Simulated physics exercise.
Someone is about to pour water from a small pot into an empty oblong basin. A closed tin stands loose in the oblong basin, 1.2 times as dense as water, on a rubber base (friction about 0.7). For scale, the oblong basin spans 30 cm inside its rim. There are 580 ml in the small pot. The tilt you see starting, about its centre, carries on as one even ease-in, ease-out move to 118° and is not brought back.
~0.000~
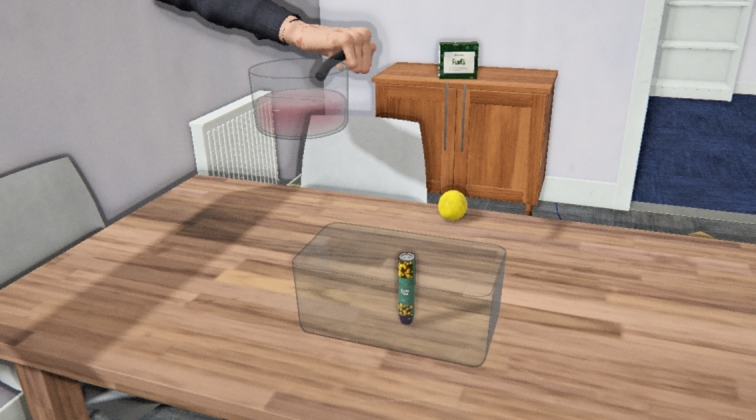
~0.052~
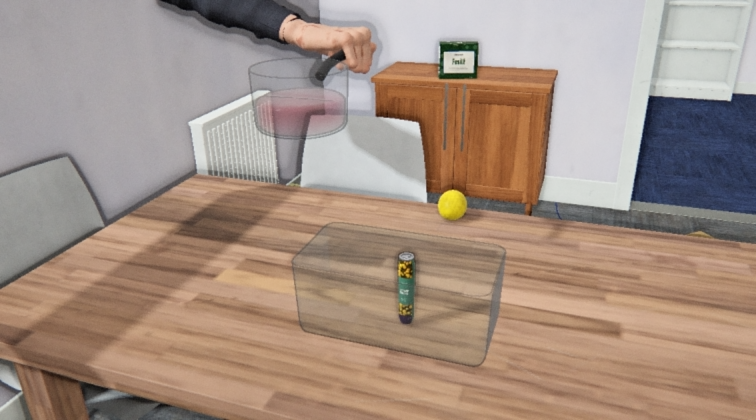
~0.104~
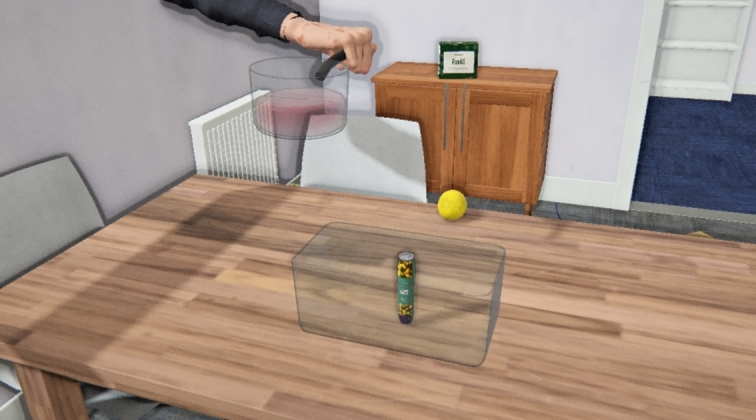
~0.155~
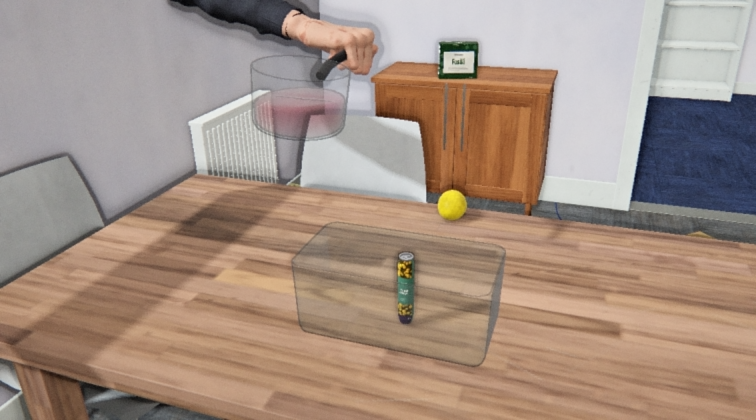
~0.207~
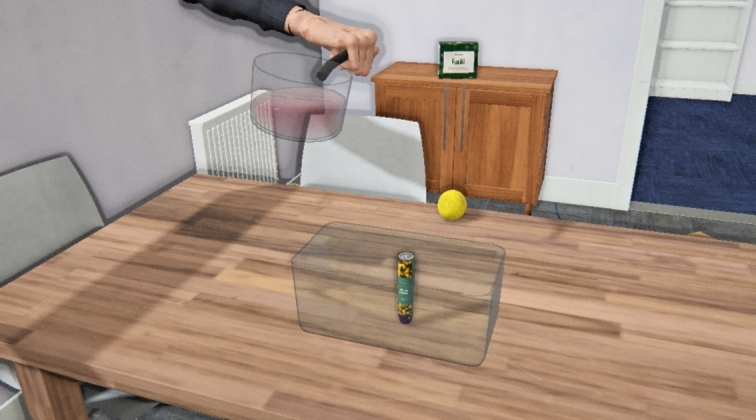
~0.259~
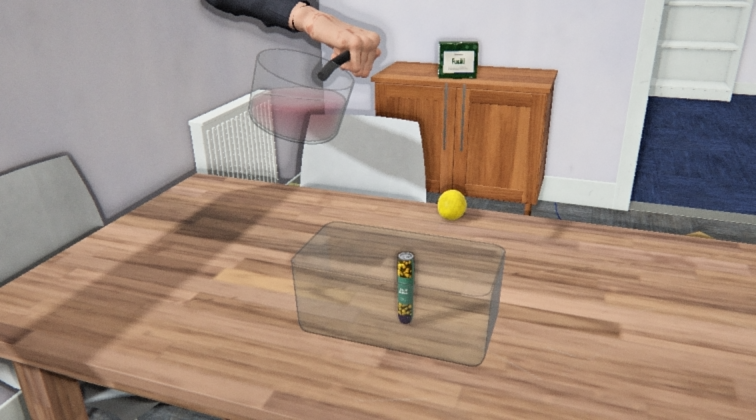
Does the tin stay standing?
It falls.
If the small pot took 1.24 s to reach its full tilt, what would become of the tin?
Then it topples.
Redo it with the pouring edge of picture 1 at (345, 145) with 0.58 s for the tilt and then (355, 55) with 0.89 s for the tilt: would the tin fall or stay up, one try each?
First it keeps standing; then it goes over.
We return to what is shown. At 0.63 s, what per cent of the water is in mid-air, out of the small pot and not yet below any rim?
Near 38 in a hundred.
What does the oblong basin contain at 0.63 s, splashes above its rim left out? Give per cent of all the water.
Near 0 in a hundred.
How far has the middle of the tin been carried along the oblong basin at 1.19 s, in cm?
Some 8 cm.
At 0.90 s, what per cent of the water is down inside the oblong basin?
Near 66 in a hundred.
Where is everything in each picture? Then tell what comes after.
Tilt 0°; pouring edge (343, 72); surface from (263, 95) to (344, 101); the oblong basin's rim runs from (311, 243) to (499, 272); the tin's top is at (407, 260), in the first frame.
Tilt 1°; pouring edge (344, 72); surface from (262, 94) to (344, 100), in the second frame.
Tilt 3°; pouring edge (345, 74); surface from (262, 94) to (344, 101), in the third frame.
Tilt 7°; pouring edge (346, 78); surface from (262, 94) to (344, 101), in the fourth frame.
Tilt 12°; pouring edge (348, 82); surface from (261, 94) to (344, 101), in the fifth frame.
Tilt 18°; pouring edge (350, 88); surface from (260, 93) to (345, 102), in the sixth frame.
After 0.63 s the tilt is 83° and 61 per cent is still to pour; the tin stands where it began.
After 0.90 s the tilt is 115° and 9 per cent is still to pour; the tin leans 12°.
After 1.19 s the tilt is 118° and 0 per cent is still to pour; the tin lies on its side.
After 1.50 s the tilt is 118° and 0 per cent is still to pour; the tin lies on its side.
In the end the tin lies on its side.
